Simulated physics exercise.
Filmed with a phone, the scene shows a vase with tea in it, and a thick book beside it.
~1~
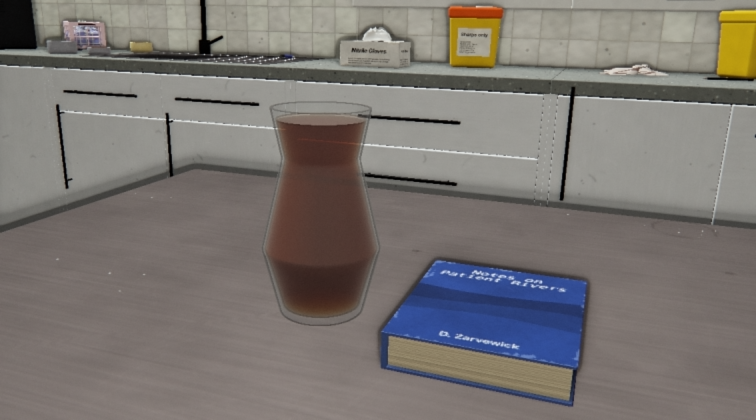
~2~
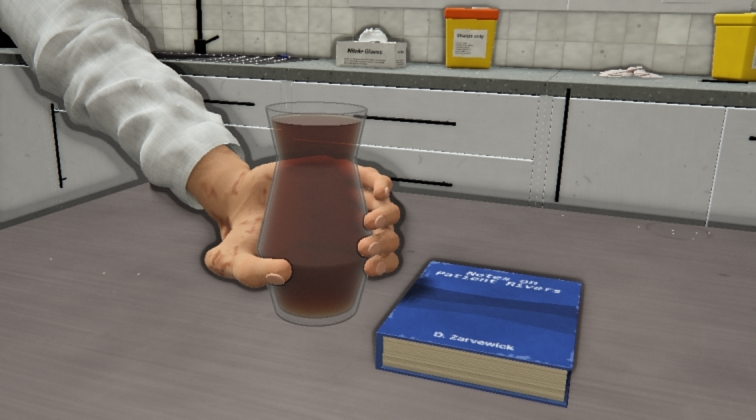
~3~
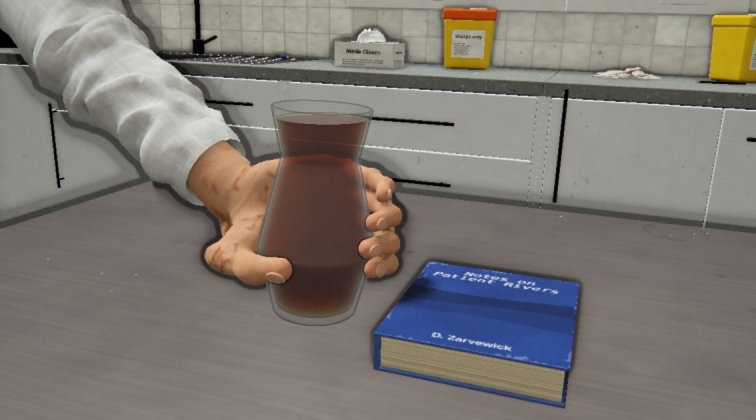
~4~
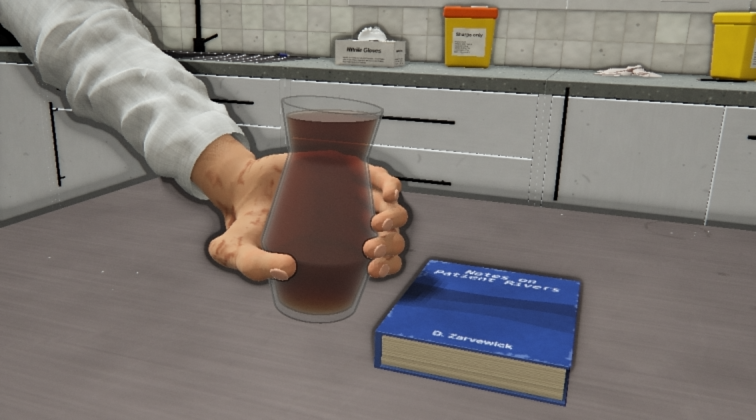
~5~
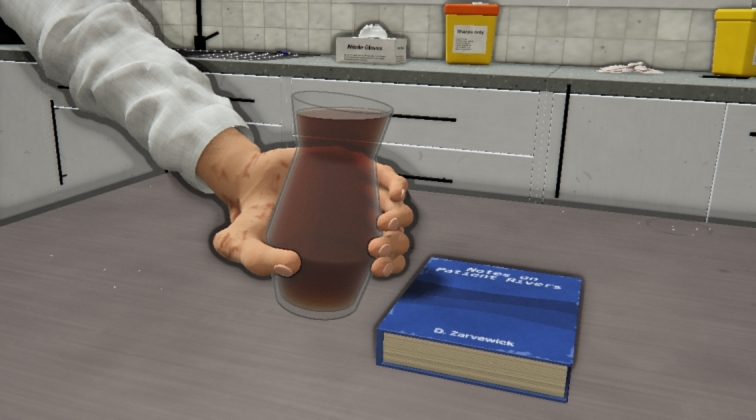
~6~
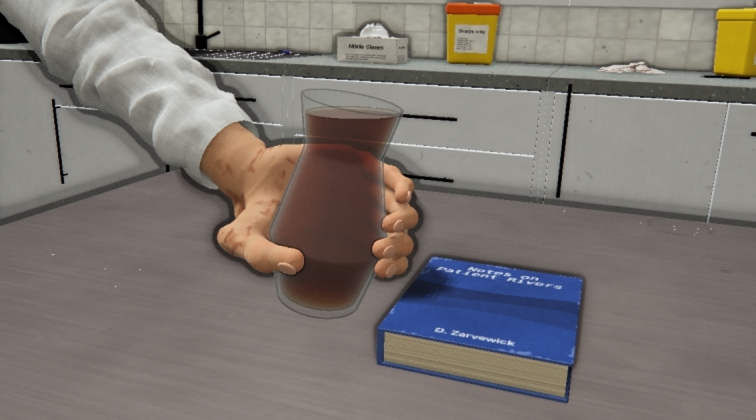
The clip opens on a clear glass vase nearly full of reddish-brown liquid, standing upright beside a thick blue book on a table. A hand in a white sleeve reaches in from the left and grips the vase, then gradually tilts it slightly to the right, towards the book.
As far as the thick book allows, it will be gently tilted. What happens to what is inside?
A mess.
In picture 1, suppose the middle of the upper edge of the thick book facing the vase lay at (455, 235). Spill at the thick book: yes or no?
I'd say some gets out.
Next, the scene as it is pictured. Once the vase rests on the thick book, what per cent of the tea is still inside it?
About 90 %.
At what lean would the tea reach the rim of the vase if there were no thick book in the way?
Somewhere around 20 degrees.
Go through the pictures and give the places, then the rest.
In the first frame, it stands upright; vase (321, 208) nearly full.
The second frame shows a hand takes hold; vase nearly full, surface at (317, 120); thick book (487, 322).
The third frame shows tipping on its foot; vase (318, 208) nearly full.
In the fourth frame, the top moves towards the thick book; vase nearly full, surface at (332, 117); thick book (486, 321).
The fifth frame shows on the way over; vase (331, 201) nearly full.
In the sixth frame, it is leaning; vase nearly full, surface at (351, 114); thick book (488, 318).
Shortly, the vase leans by about 25°; it has lost some; nearly all of the tea is inside.
Then, the vase leans by about 40°; it has lost some; nearly all of the tea is inside.
At the finish, the vase leans by about 45°, against the thick book; it has lost some; nearly all of the tea is inside.
